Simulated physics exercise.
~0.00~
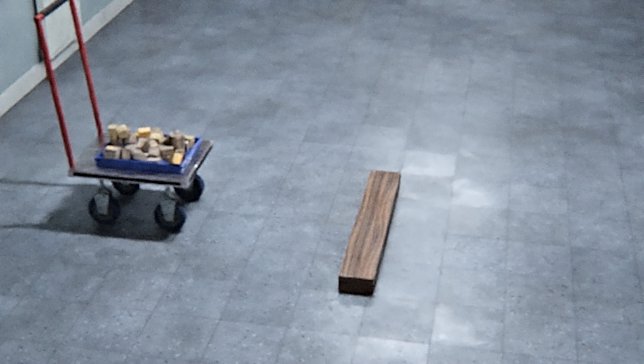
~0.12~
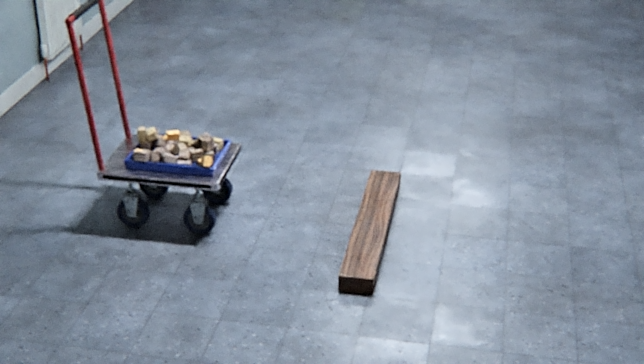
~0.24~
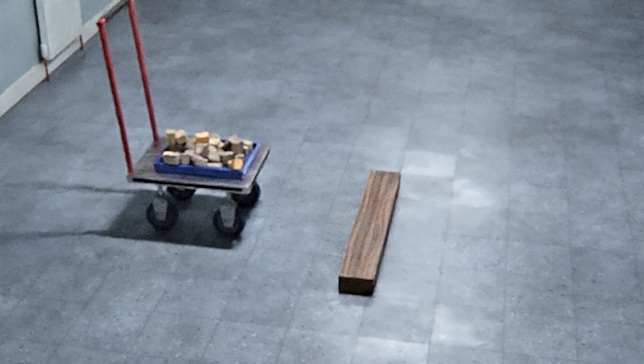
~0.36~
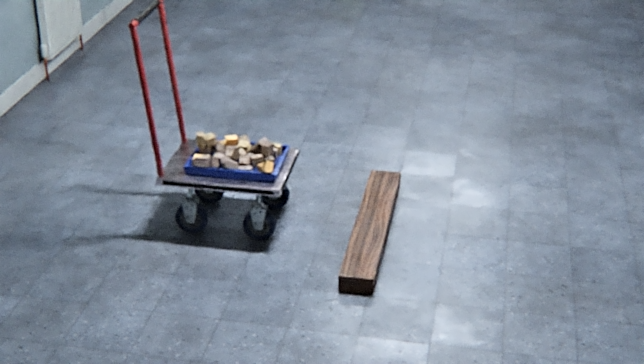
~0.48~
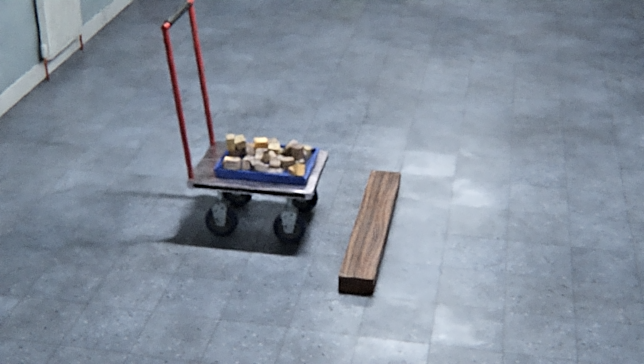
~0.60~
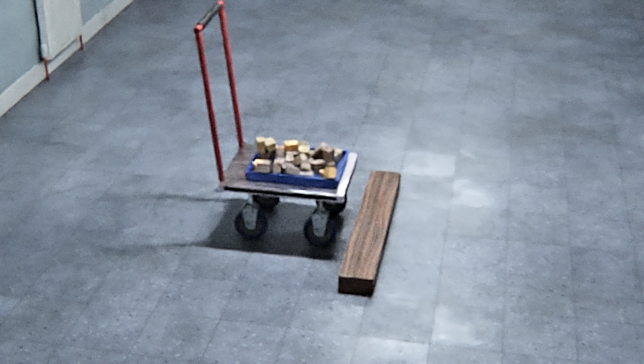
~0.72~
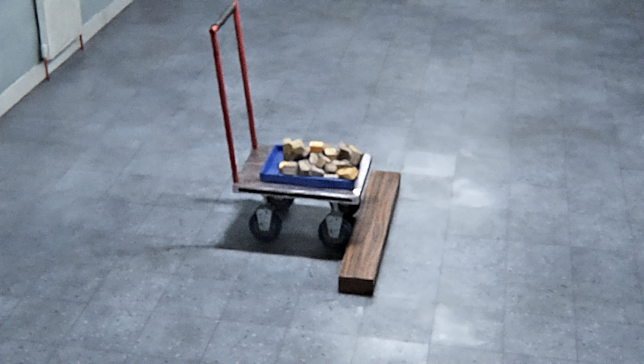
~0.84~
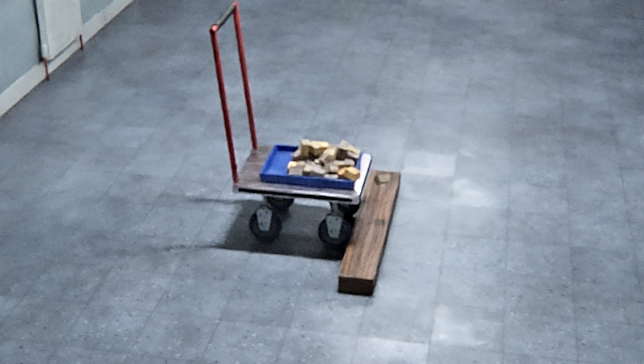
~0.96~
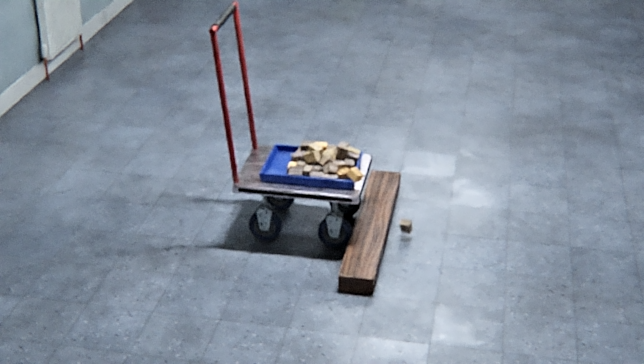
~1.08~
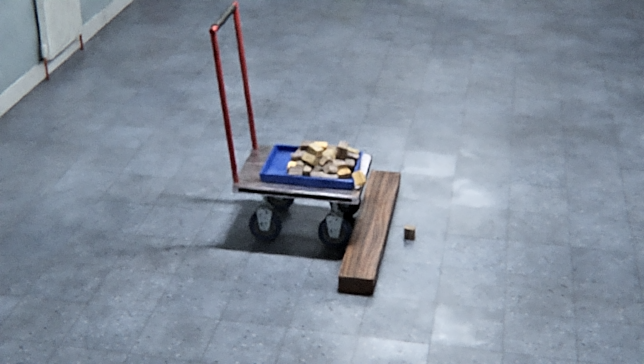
A trolley rolls right, stops against a wooden beam, and a block tumbles onto the floor.
